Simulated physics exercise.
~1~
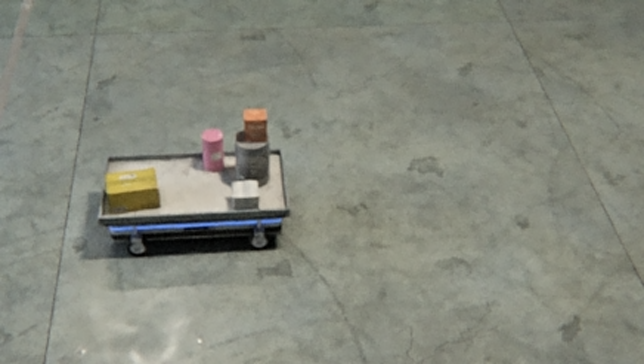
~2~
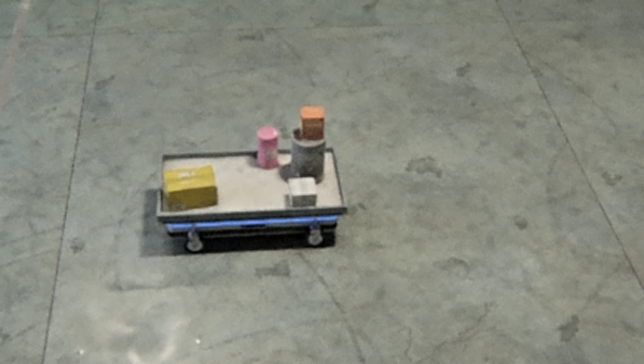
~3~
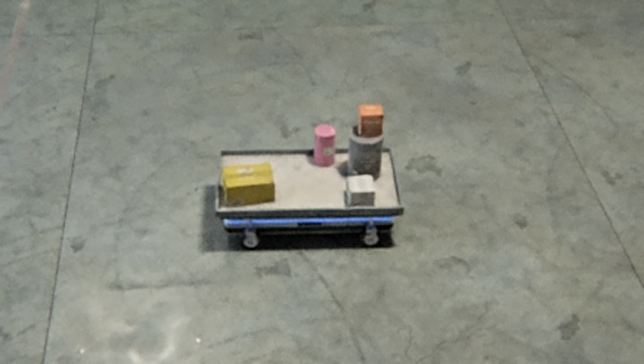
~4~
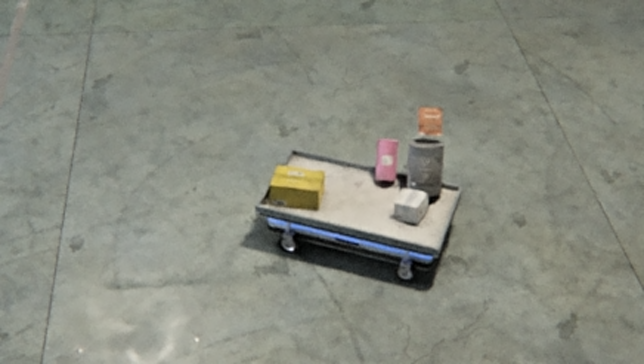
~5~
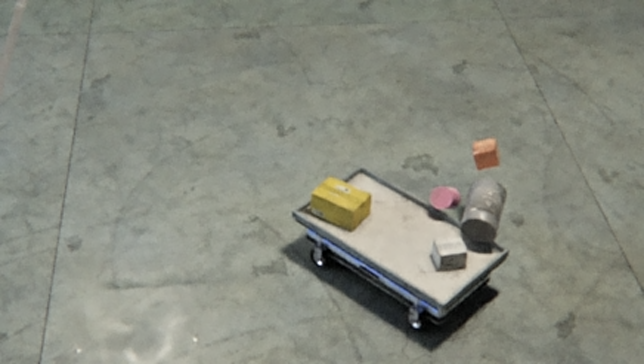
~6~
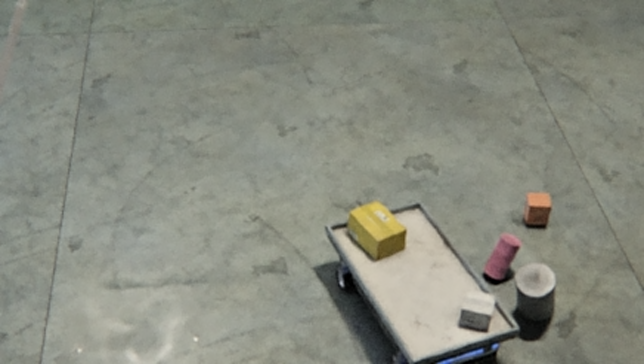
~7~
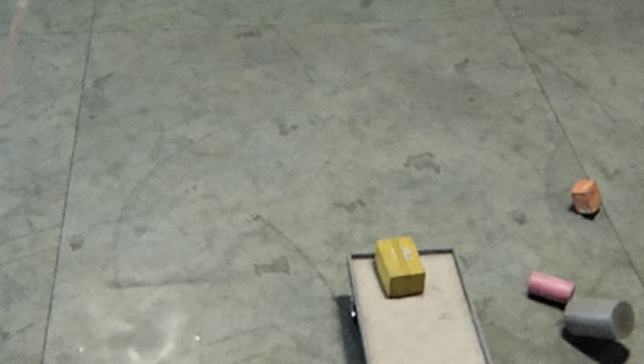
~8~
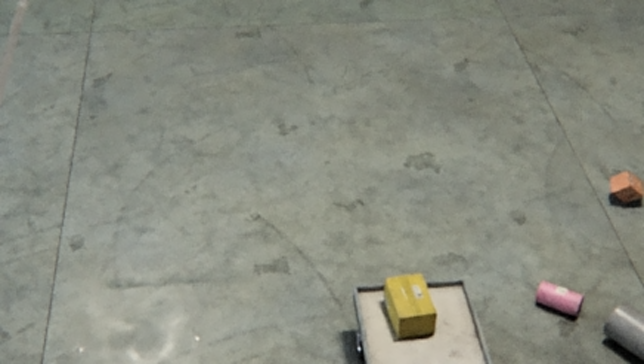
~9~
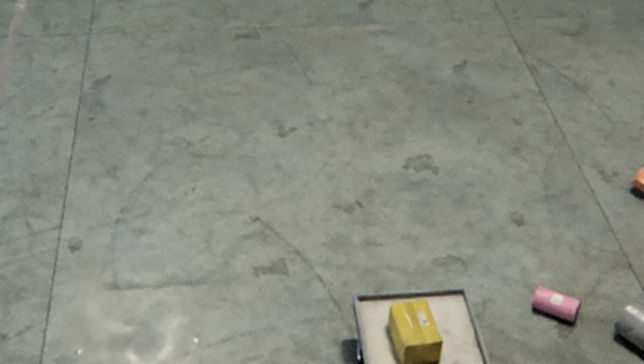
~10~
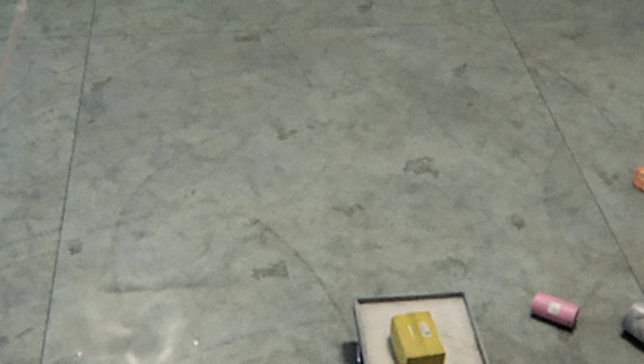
On a concrete floor, a cart turns sharply and stops, spilling the pail, canister and orange box.
